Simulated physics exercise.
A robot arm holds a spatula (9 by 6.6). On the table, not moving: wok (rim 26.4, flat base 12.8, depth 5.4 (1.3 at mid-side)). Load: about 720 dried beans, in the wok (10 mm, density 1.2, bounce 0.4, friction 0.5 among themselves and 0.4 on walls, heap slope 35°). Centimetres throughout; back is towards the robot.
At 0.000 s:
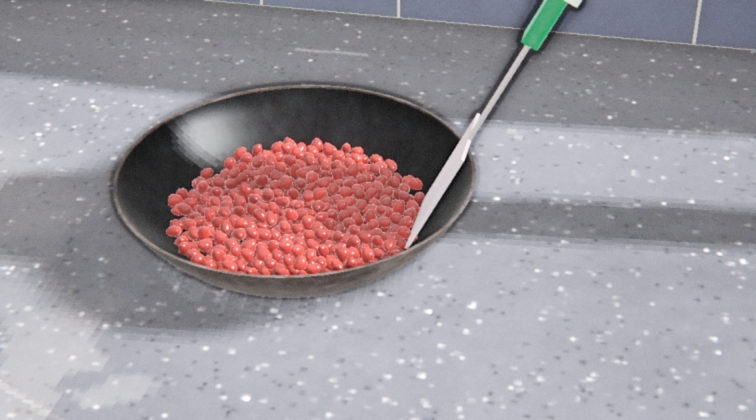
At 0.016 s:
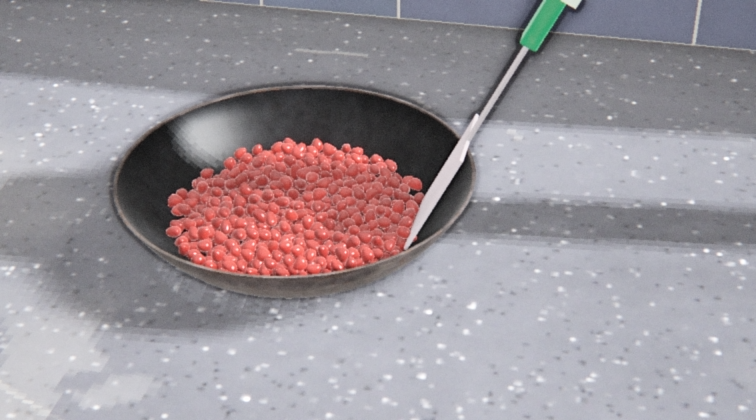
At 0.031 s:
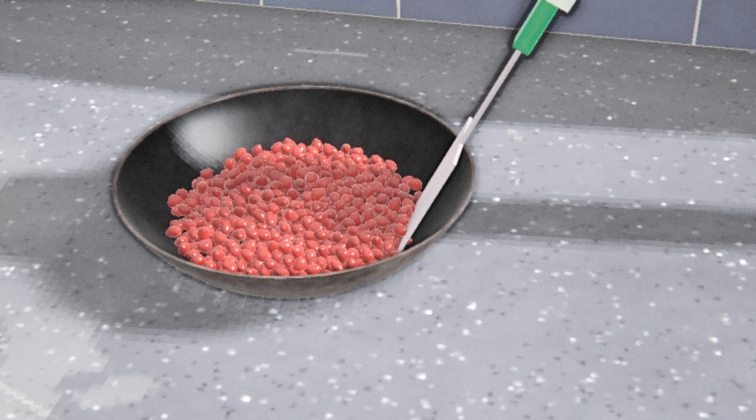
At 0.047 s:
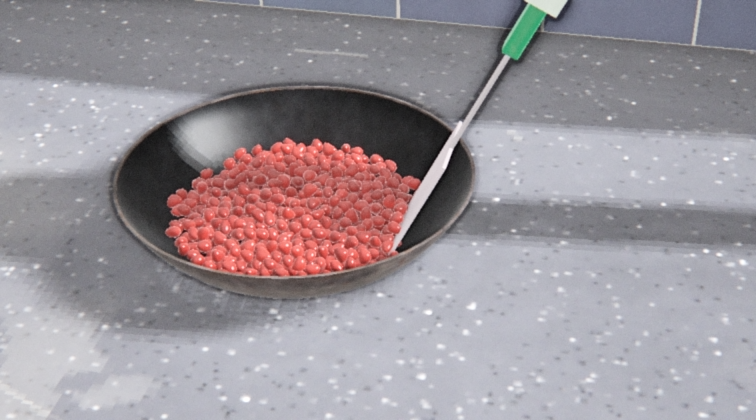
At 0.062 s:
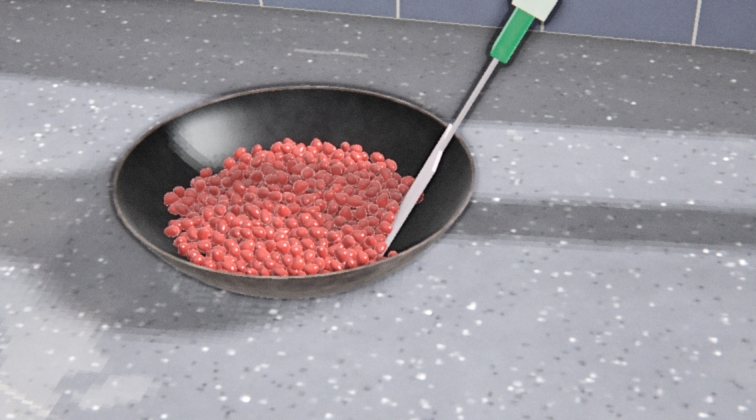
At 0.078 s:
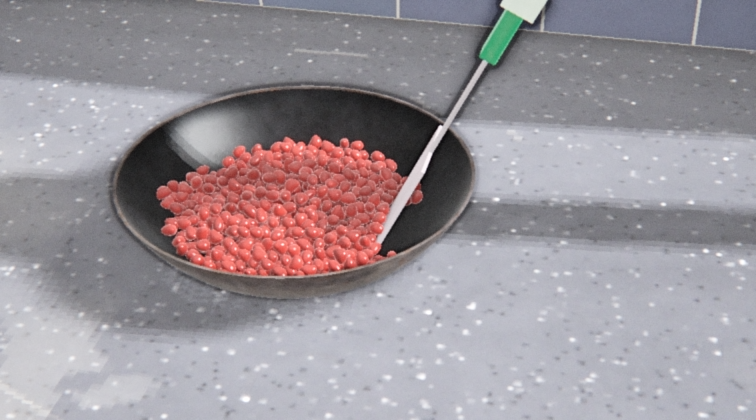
A green-handled spatula moves slowly left through the red beans in a black wok.
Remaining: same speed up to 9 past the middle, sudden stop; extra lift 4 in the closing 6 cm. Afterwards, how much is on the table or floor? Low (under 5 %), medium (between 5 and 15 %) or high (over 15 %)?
Answer: Medium; between 5 and 15 % of the dried beans finish on the table or floor.
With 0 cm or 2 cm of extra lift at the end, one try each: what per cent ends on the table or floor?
About 15 and 15 per cent.
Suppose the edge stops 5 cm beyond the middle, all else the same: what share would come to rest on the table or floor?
In that case some 0 per cent.
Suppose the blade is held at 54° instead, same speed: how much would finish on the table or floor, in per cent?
In that case some 10 per cent.
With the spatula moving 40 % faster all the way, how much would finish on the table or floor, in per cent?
In that case some 15 per cent.
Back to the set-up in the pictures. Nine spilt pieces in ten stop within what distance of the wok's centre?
Some 20 cm.
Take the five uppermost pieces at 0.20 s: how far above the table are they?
About 4 cm.
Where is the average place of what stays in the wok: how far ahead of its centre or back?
About 4.0 cm ahead.
After 0.20 s, sloping 64°, highest piece 5 above the table; 720 in the wok.
After 0.33 s, sloping 64°, highest piece 7 above the table; 714 in the wok, 6 on the blade or in flight.
After 0.59 s, sloping 64°, highest piece 7 above the table; 650 in the wok, 66 on the table or floor, 4 on the blade or in flight.
After 1.64 s, sloping 64°, highest piece 6 above the table; 649 in the wok, 71 on the table or floor.
In the end, 649 in the wok, 71 on the table or floor. That is 10 % on the table or floor.
